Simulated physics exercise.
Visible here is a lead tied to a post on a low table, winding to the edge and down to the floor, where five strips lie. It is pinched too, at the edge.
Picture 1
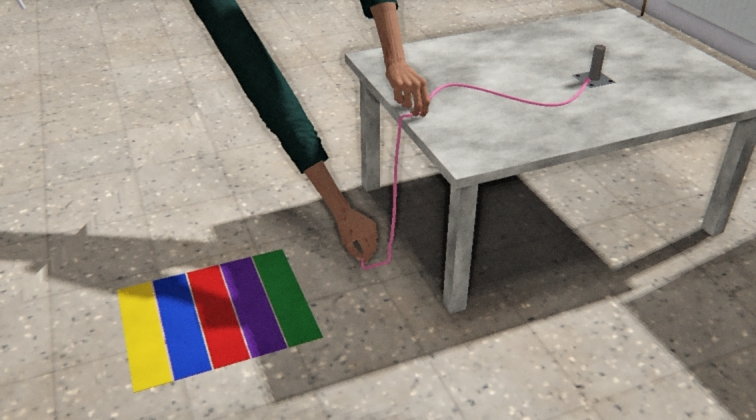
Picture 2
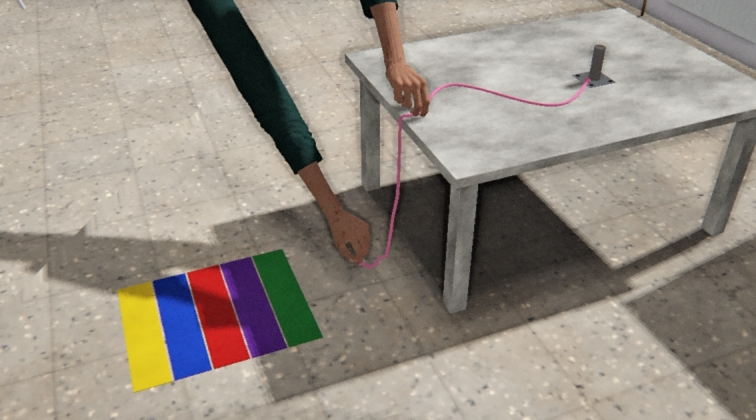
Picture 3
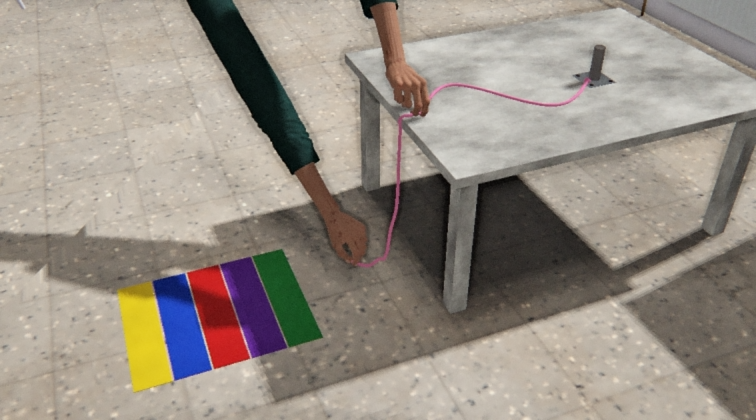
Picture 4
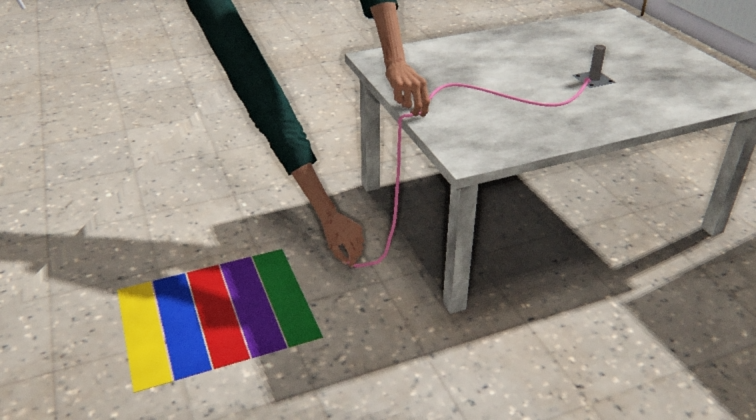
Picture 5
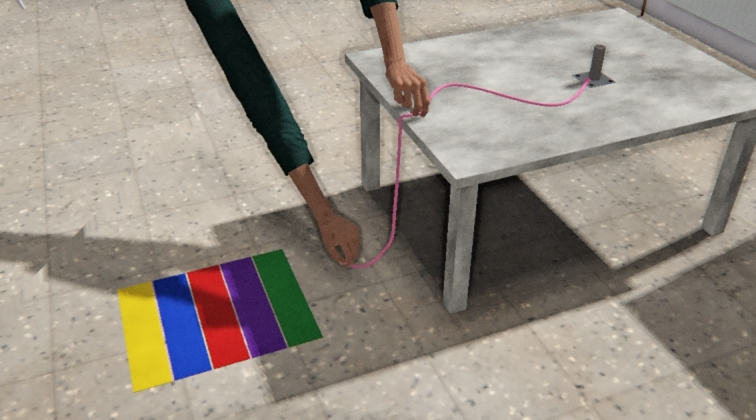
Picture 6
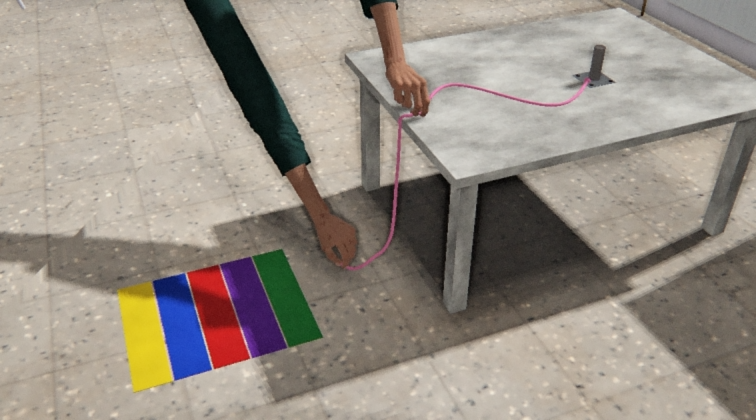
A hand pinches a pink cord at the table edge while another inches its end left.
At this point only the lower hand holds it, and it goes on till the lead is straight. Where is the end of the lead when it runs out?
Above the blue strip.
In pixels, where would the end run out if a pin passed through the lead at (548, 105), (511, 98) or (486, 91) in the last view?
Going through the three tries, you get (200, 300), (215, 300) and (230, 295).
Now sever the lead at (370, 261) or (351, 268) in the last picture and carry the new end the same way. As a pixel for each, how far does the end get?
Around (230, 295) for the first cut and around (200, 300) for the second.
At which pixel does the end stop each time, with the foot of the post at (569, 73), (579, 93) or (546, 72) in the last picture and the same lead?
You'd find it around (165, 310), then (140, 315), and finally (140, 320).
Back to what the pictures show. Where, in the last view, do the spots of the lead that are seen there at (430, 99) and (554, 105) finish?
Point one: (389, 125); point two: (525, 93).
Soon after, end near (238, 291); over purple.
After that, end near (203, 301); over red.
At the stop, end near (182, 306); over blue. The blue one.
